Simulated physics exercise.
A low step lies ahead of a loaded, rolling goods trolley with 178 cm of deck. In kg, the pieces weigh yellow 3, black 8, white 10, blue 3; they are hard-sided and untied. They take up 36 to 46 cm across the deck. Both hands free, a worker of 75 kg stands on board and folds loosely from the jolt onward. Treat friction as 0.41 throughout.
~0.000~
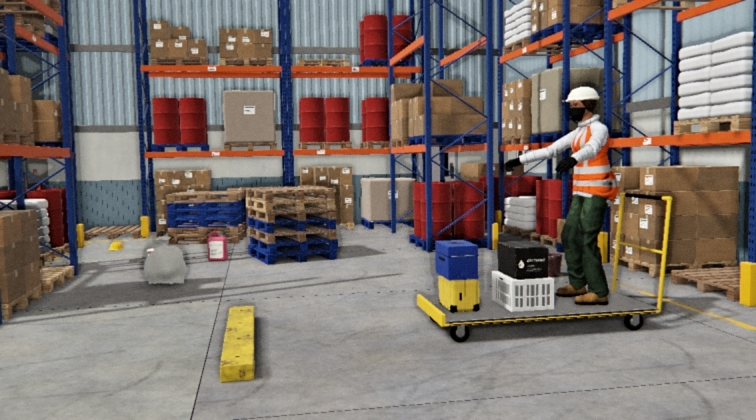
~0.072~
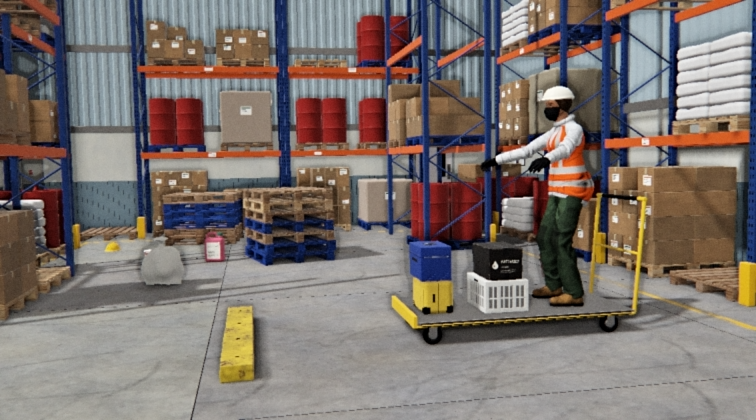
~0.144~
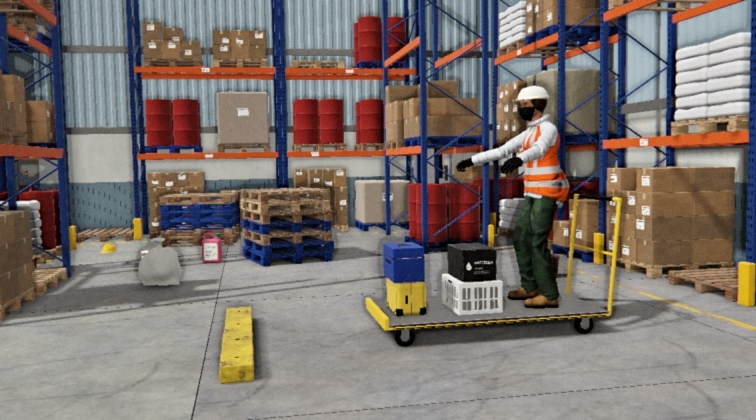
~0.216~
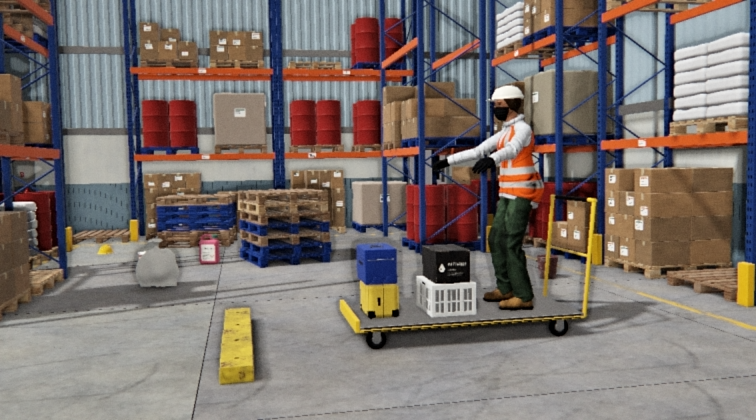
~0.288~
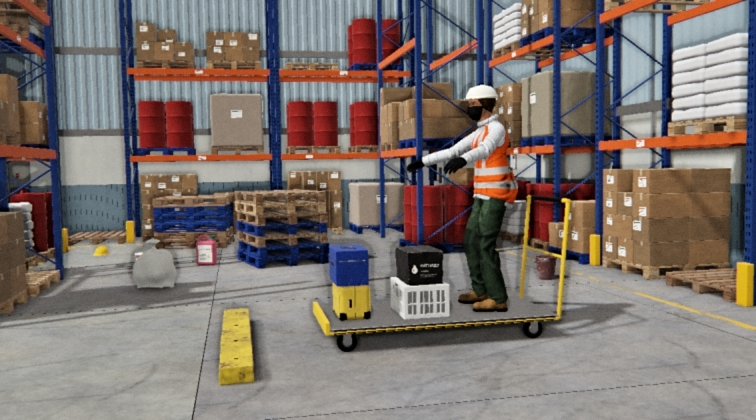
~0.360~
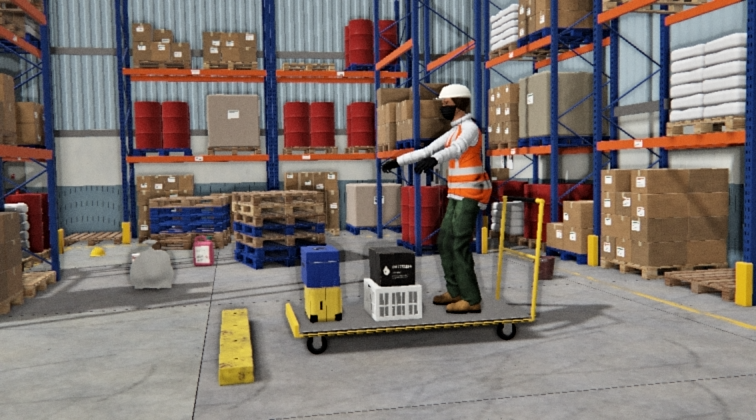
A masked worker in an orange vest stands on a yellow-edged trolley rolling left with boxes and a crate, arms held forward.
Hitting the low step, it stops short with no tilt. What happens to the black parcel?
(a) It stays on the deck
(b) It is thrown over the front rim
Option b: It is thrown over the front rim.
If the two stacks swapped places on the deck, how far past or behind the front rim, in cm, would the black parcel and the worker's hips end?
Then black 120 past, hips 110 past.
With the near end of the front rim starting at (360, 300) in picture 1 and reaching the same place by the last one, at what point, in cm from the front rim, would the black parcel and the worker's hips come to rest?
The black item would end 10 cm behind the front rim, and the hips 100 cm behind it.
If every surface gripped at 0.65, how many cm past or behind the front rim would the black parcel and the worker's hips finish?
In that case black 50 past, hips 40 past.
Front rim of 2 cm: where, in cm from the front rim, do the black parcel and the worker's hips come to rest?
Black 60 past, hips 10 behind.
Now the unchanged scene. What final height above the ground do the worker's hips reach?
Around 30 centimetres up.
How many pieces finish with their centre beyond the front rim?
3.
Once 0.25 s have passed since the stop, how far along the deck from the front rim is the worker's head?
60 cm behind the rim.
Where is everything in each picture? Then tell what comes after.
In the first frame, black parcel (522, 259), white crate (522, 290), rim corner (444, 321); 0 cm covered, 149 to go.
In the second frame, black parcel (497, 261), white crate (497, 291), rim corner (416, 323); 22 cm covered, 127 to go.
In the third frame, black parcel (471, 262), white crate (471, 293), rim corner (387, 325); 44 cm covered, 105 to go.
In the fourth frame, black parcel (445, 263), white crate (446, 295), rim corner (358, 328); 66 cm covered, 83 to go.
In the fifth frame, black parcel (419, 265), white crate (419, 296), rim corner (328, 330); 88 cm covered, 61 to go.
In the sixth frame, black parcel (391, 266), white crate (392, 298), rim corner (297, 332); 110 cm covered, 39 to go. Speed about 3.0 m/s.
Impact comes at 0.49 s.
After 1.04 s the black parcel is 34 cm past the rim, tilted 5°, near (190, 297) in the last picture's view.
After 1.49 s the black parcel is 57 cm past the rim, tilted 20°, near (158, 300) in the last picture's view.
Final state at 3.3 s, past the rim, yellow suitcase, black parcel, blue toolbox and the worker's hips; behind it, white crate.
